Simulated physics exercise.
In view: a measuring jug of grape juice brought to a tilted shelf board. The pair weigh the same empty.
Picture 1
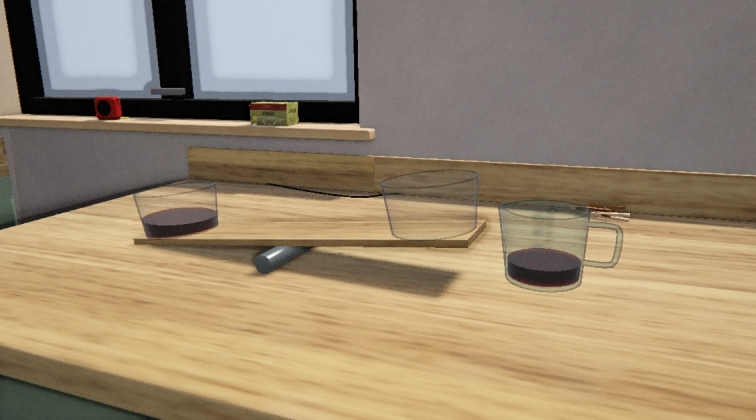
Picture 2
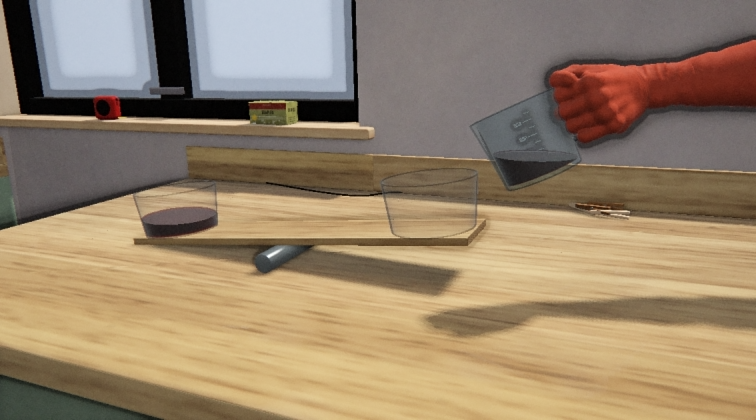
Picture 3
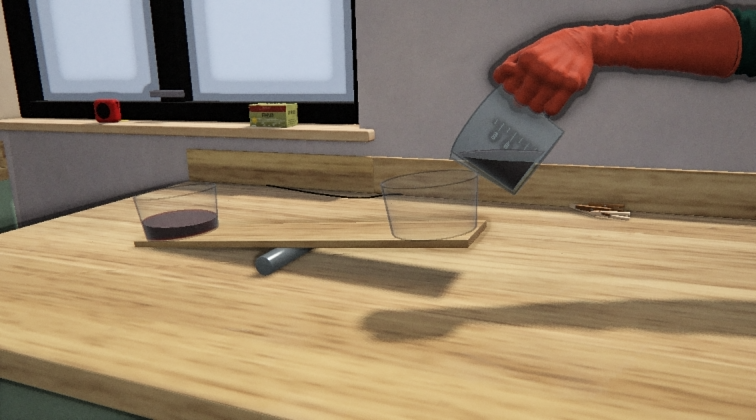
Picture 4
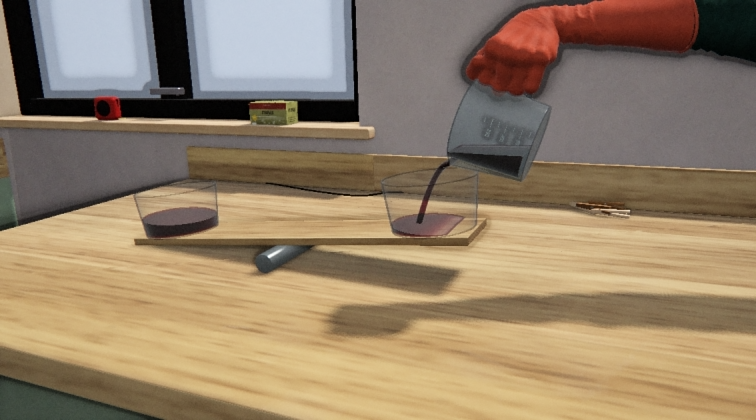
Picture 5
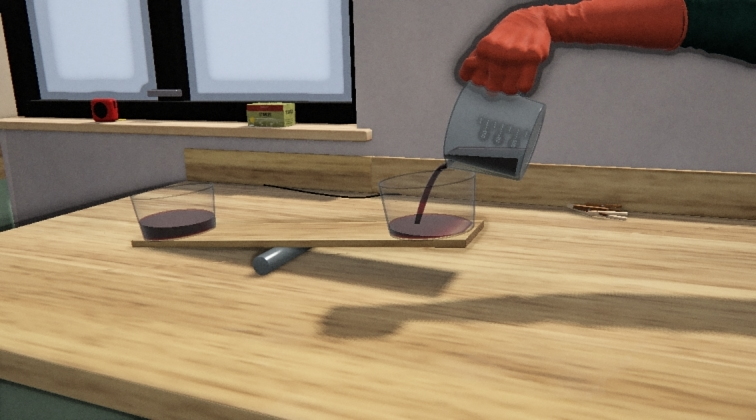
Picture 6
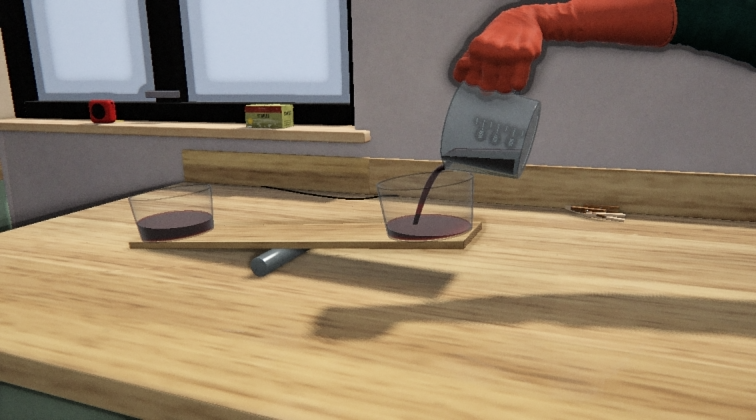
Red-gloved hand lifting a glass measuring jug and pouring dark juice into the empty right tub on a tilted wooden board.
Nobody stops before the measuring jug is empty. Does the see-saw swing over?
The shelf board keeps its lean.
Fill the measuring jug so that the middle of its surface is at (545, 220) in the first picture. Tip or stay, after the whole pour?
My call: Tips over.
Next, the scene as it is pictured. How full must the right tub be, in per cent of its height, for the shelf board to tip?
Roughly 30 per cent.
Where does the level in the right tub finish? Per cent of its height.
Roughly 20 per cent.
Soon after, the right tub is nearly empty; the shelf board leans as before.
Later, the right tub is about a quarter full; the shelf board leans as before.
In the end, the right tub is about a quarter full; the shelf board leans as before.
